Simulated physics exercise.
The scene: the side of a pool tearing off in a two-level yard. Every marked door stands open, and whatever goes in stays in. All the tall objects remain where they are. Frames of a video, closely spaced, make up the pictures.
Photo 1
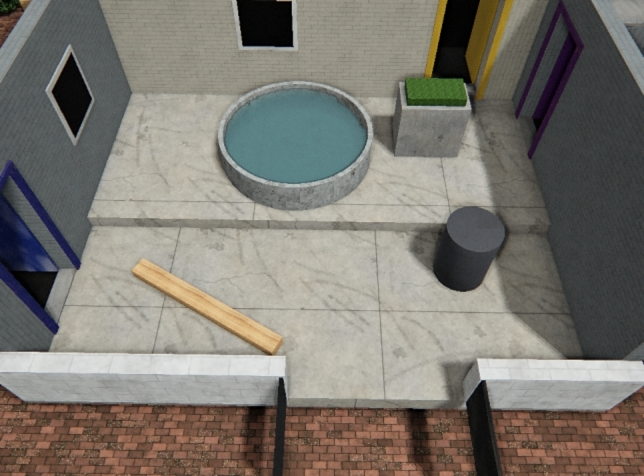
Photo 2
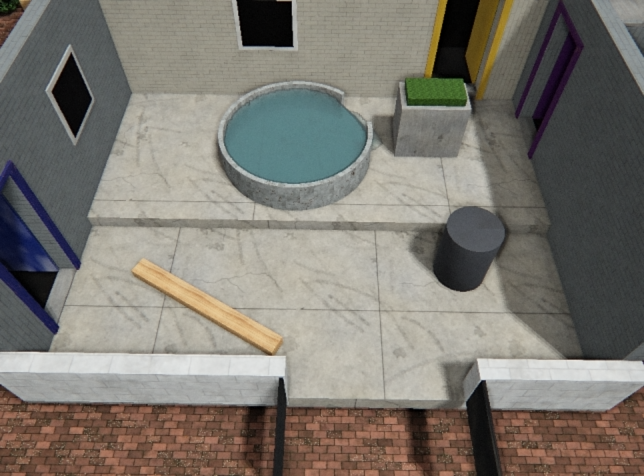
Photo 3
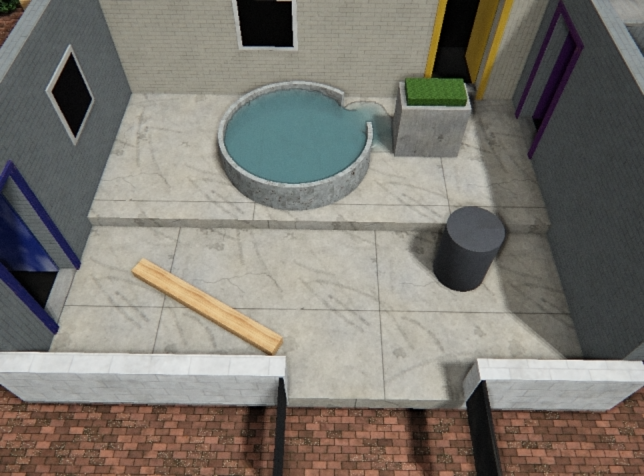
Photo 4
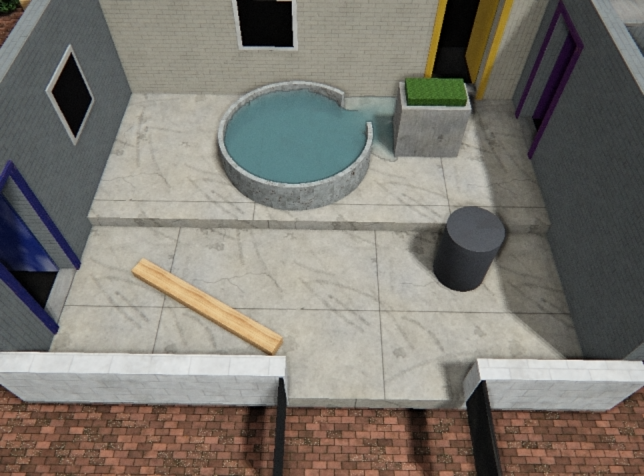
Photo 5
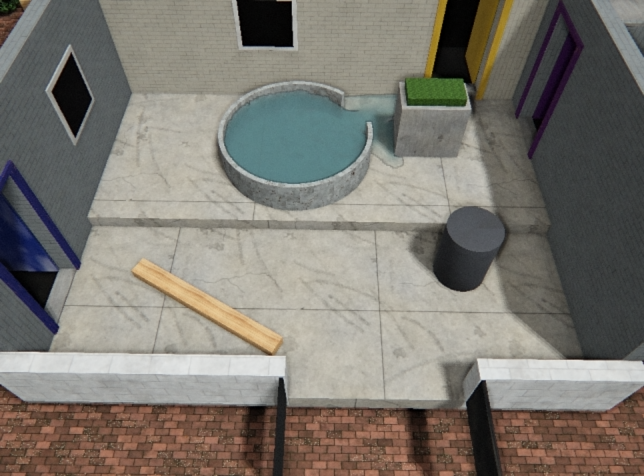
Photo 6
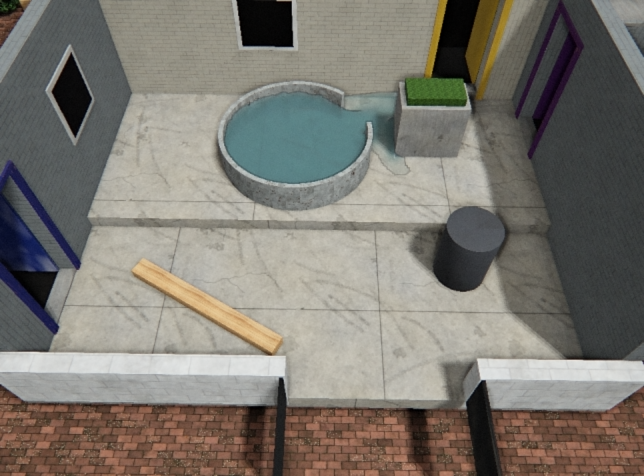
In a walled two-level yard, a round pool sat full and still until a gap opened in its right side, and water poured out, spreading across the upper paving toward the grass-topped planter.
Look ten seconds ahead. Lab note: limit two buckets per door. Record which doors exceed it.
One by one: Yellow door: Never surpasses it, purple door: Surpasses it, blue door: Never surpasses it.
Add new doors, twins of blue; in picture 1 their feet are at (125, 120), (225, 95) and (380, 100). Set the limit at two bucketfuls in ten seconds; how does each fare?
Door by door, it goes misses the line, misses the line, clears the line.
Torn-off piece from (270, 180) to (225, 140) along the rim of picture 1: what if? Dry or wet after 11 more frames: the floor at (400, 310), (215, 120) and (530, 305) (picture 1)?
In turn: Untouched, untouched, untouched.
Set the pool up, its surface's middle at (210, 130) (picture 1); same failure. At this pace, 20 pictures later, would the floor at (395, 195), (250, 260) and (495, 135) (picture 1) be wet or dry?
Soaked, spared, soaked.
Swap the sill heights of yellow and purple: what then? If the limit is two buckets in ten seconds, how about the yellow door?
In that case yellow exceeds the limit.
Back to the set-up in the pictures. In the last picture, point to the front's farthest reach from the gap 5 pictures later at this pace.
Front's tip: Near (505, 102).
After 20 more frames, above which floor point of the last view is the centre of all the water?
About (347, 150) in the last view.
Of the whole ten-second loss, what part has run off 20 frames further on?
Log: Around 30 %, estimated.
A moment on, water covers 10 % of the floor; the yellow door wet at the sill, nothing in, the purple door not reached, the blue door not reached.
Next, water covers 20 % of the floor; the yellow door wet at the sill, nothing in, the purple door over two buckets in, the blue door not reached.
Then, water covers 35 % of the floor; the yellow door wet at the sill, nothing in, the purple door far over two buckets in, the blue door not reached.
Later, water covers 50 % of the floor; the yellow door wet at the sill, nothing in, the purple door far over two buckets in, the blue door not reached.
In the end, water covers 70 % of the floor; the yellow door wet at the sill, nothing in, the purple door far over two buckets in, the blue door not reached.
